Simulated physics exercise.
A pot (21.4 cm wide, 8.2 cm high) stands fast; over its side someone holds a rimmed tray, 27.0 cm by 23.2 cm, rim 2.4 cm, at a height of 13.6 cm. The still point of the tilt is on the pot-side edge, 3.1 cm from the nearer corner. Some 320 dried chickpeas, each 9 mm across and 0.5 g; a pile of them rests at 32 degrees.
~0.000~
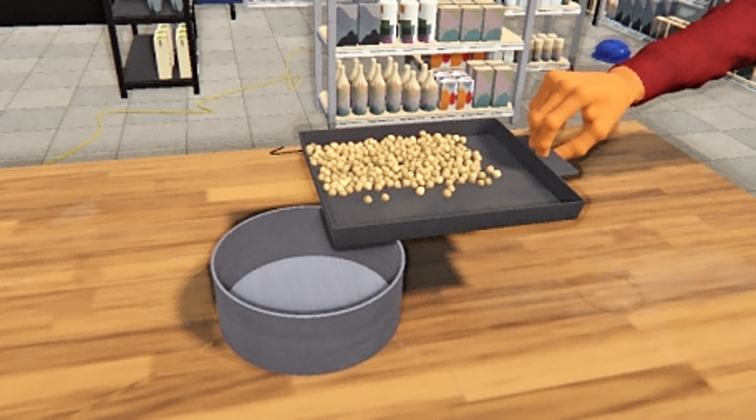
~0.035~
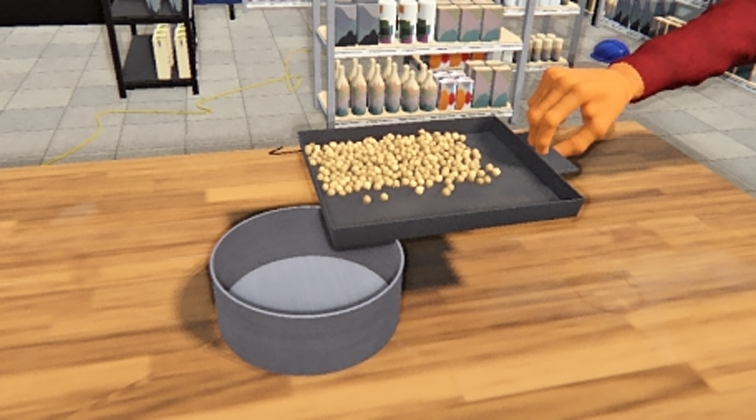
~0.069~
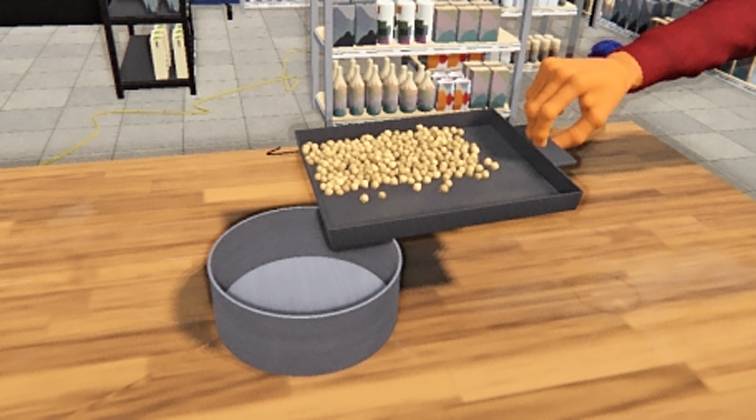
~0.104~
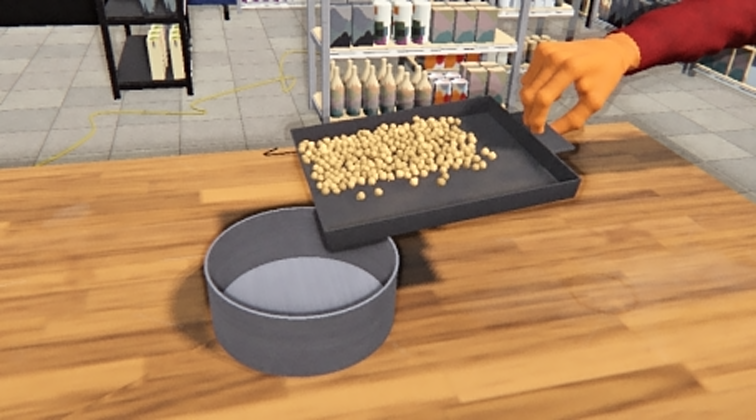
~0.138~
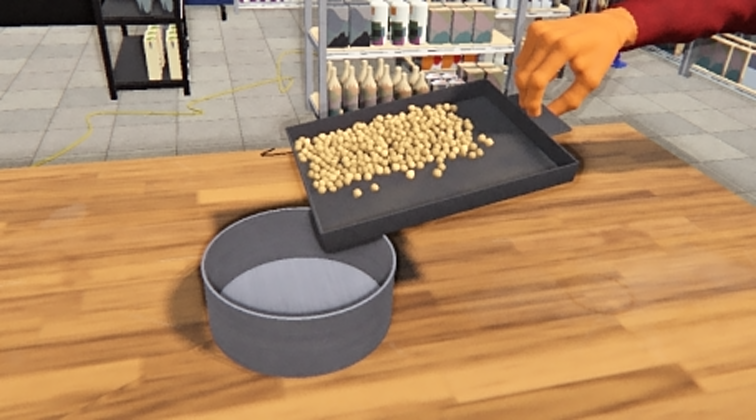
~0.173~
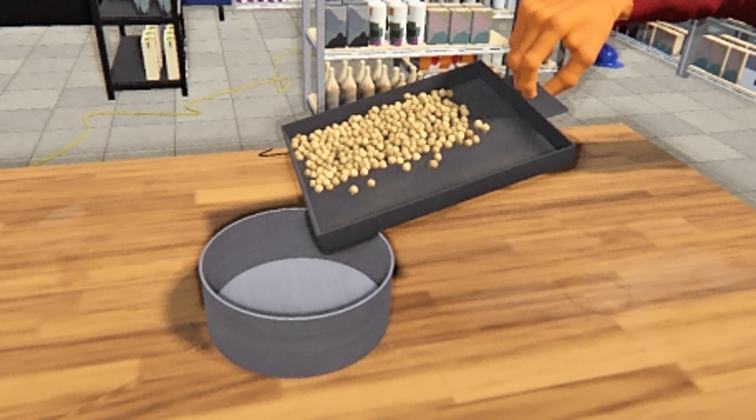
An orange hand in a dark red sleeve reaches in from the upper right beside a dark rimmed tray of pale chickpeas, seen from slightly above a wooden counter in a shop-like room. The tray overlaps the rim of a round grey pot at left, with stocked shelves behind on a tiled floor. The tray's right side rises with the hand, slowly then faster, slanting leftward as the view shifts very slightly.
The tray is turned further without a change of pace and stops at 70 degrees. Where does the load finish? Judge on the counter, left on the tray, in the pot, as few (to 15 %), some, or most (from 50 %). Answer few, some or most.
Counter few, tray most, pot some.
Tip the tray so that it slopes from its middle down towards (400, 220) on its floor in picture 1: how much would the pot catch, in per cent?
About 25 per cent.
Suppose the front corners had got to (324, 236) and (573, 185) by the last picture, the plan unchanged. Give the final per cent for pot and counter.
Pot 25, counter 25.
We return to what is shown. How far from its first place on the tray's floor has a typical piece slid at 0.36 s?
Some 1 cm.
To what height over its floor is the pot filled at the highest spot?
About 1.5 cm.
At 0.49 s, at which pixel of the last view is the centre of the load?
Near (312, 124).
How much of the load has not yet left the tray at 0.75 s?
Roughly 75 per cent.
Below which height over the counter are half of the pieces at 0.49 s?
Roughly 22 cm.
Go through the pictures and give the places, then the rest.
The first frame shows tray tilt 0 degrees, front corners at (337, 226) and (581, 200); middle of the pieces at (394, 163); pot at (309, 254).
The second frame shows tray tilt 1 degrees, front corners at (335, 227) and (580, 198); middle of the pieces at (394, 162).
The third frame shows tray tilt 3 degrees, front corners at (332, 227) and (579, 190); middle of the pieces at (391, 159).
The fourth frame shows tray tilt 7 degrees, front corners at (328, 229) and (577, 178), lowest corner left front; middle of the pieces at (388, 154).
The fifth frame shows tray tilt 11 degrees, front corners at (323, 231) and (574, 162), lowest corner left front; middle of the pieces at (384, 147).
The sixth frame shows tray tilt 17 degrees, front corners at (320, 233) and (570, 145), lowest corner left front; middle of the pieces at (380, 139); pot at (298, 256). The tray's pace is about 145 degrees a second.
After 0.36 s, tilt 44 degrees; the tray holds 100 %, the pot 0 %.
Then, at 0.49 s, tilt 63 degrees; the tray holds 100 %, the pot 0 %.
After 0.75 s, tilt 70 degrees; the tray holds 75 %, the pot 15 %.
In the end, at 1.6 s, counter 5 %, tray 65 %, pot 30 %.
